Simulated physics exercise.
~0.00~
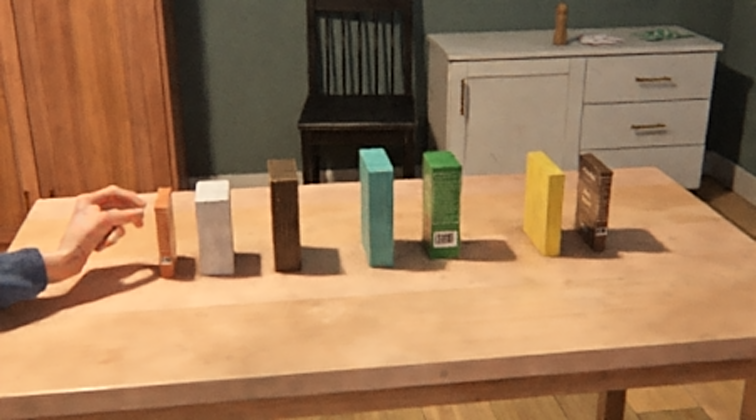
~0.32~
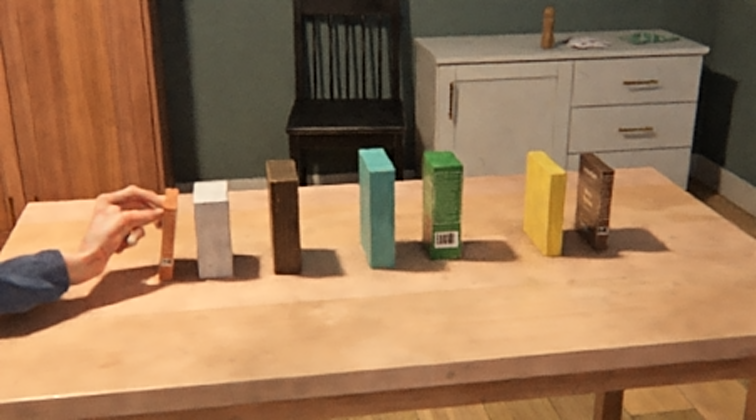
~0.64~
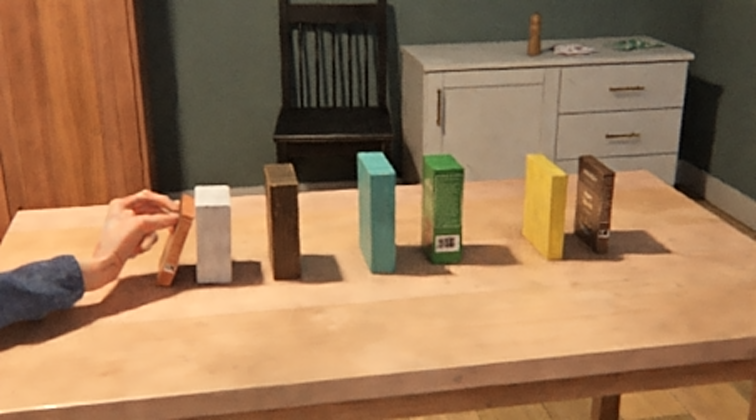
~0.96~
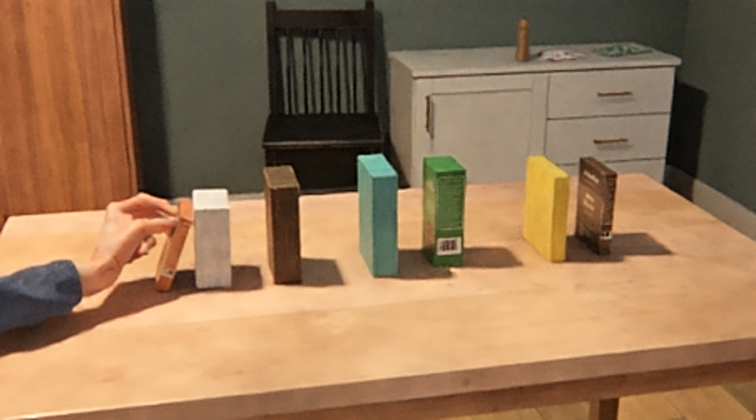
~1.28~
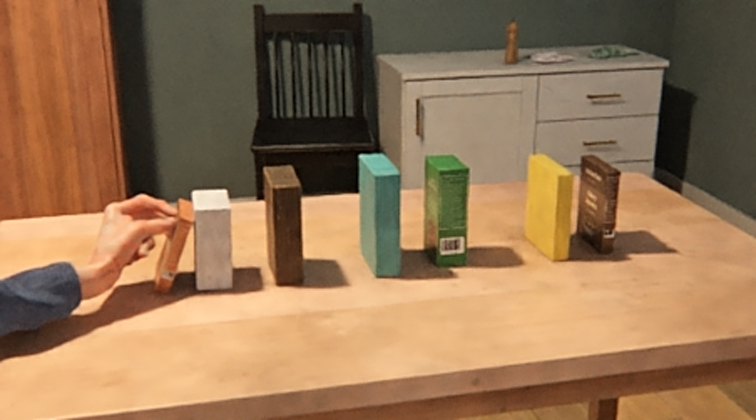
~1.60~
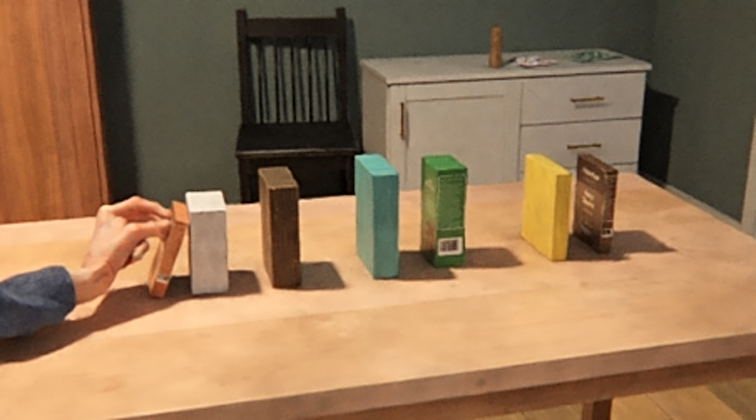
Orange packet tipped by a hand on a wooden table, leaning right against a white block while the other pieces stay upright.
